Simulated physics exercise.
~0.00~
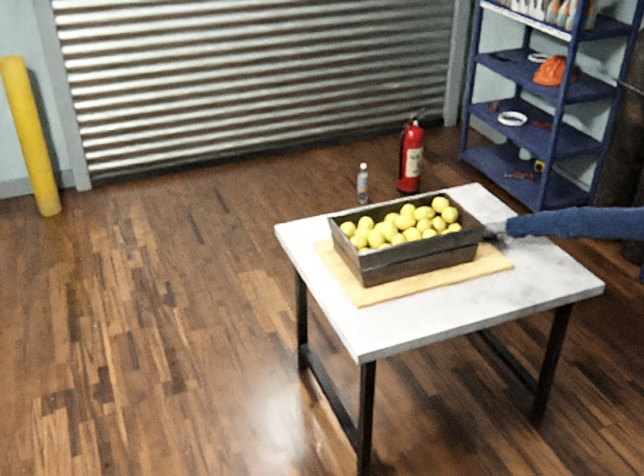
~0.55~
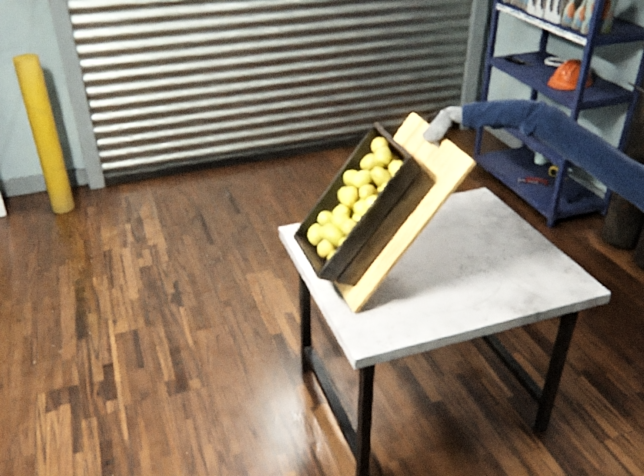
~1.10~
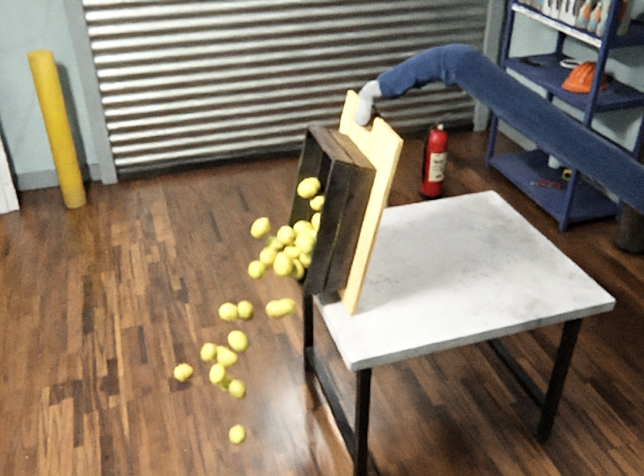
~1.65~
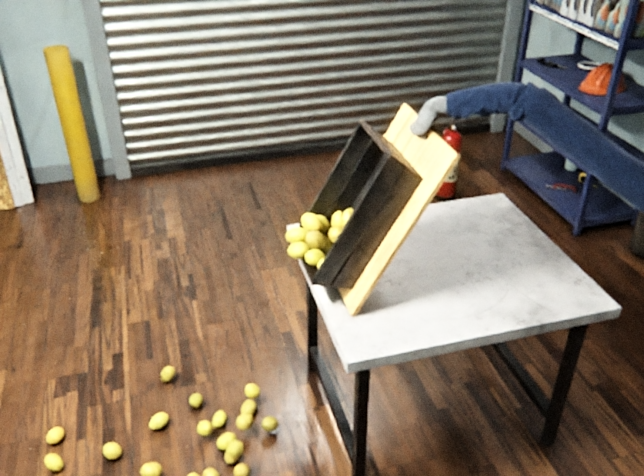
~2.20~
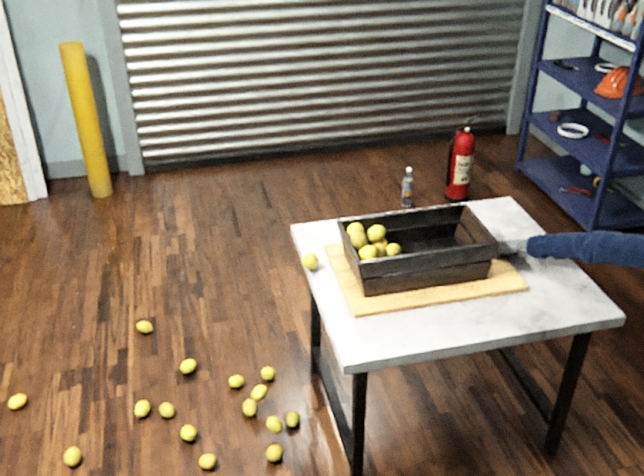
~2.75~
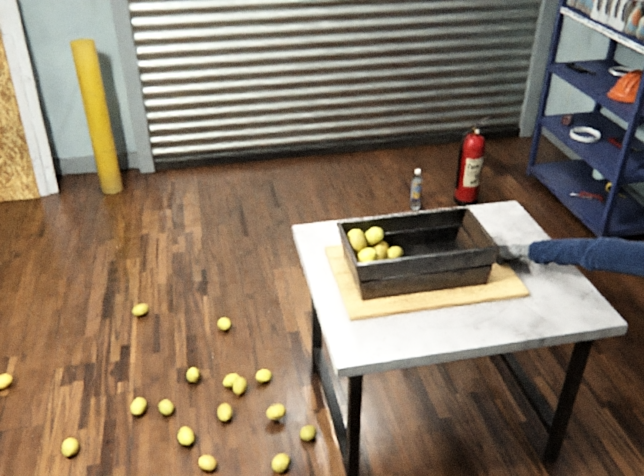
The clip shows a blue-sleeved arm tipping a board and its open black tub of lemons steeply leftward on a table, spilling many onto the wooden floor, then lowering it flat again, with a few lemons left inside and the others scattered across the floor.
